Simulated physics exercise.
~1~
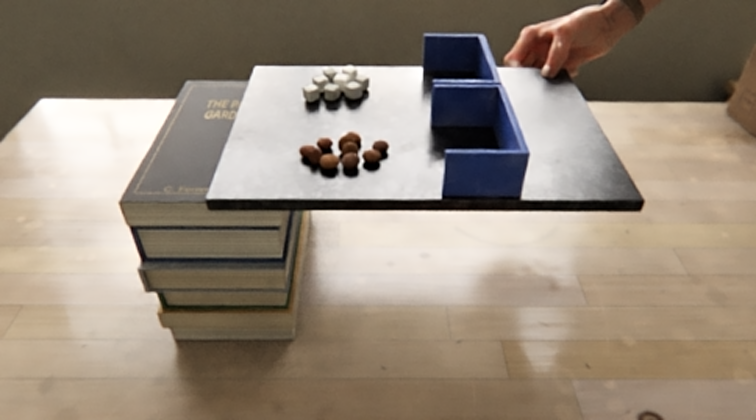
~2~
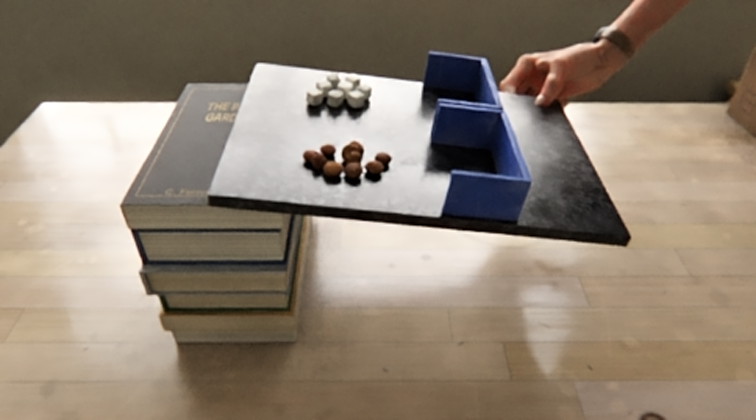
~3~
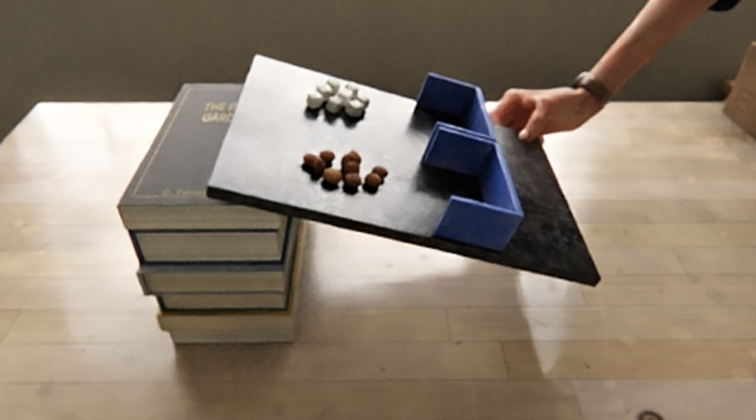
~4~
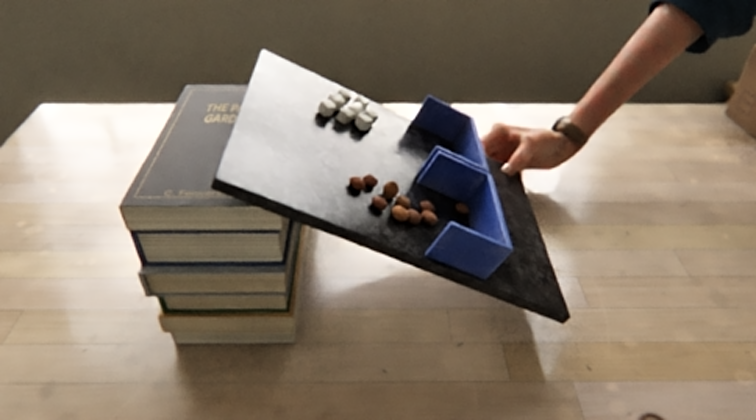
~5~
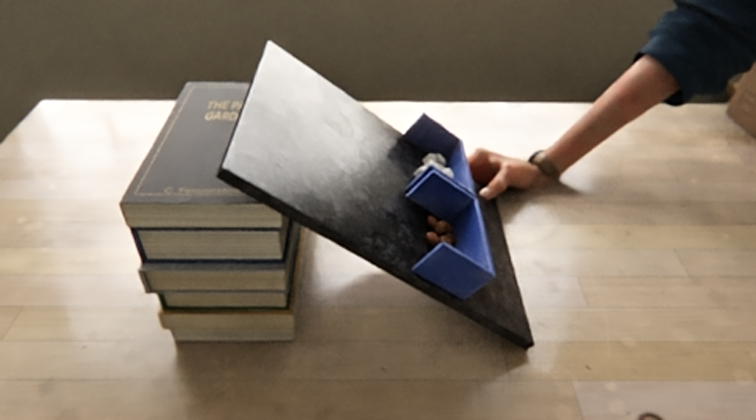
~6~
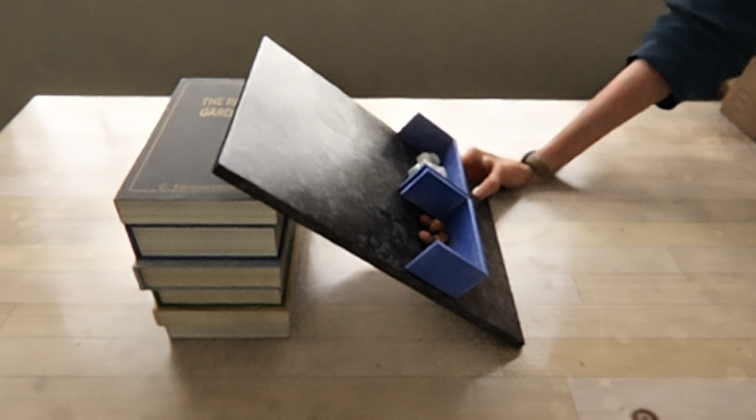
At the start, a dark board lies level with one end on a stack of books, while a hand holds its right side. Small whitish pieces sit toward the back, round brown ones sit nearer, and two blue open-sided barriers stand to their right. The hand lowers the right end, and at first both groups stay put on the slope. As the board steepens, the brown pieces slide and scatter down into the nearer barrier, while the whitish ones start moving. Finally, the board rests steeply tilted, with each group gathered behind its own barrier.
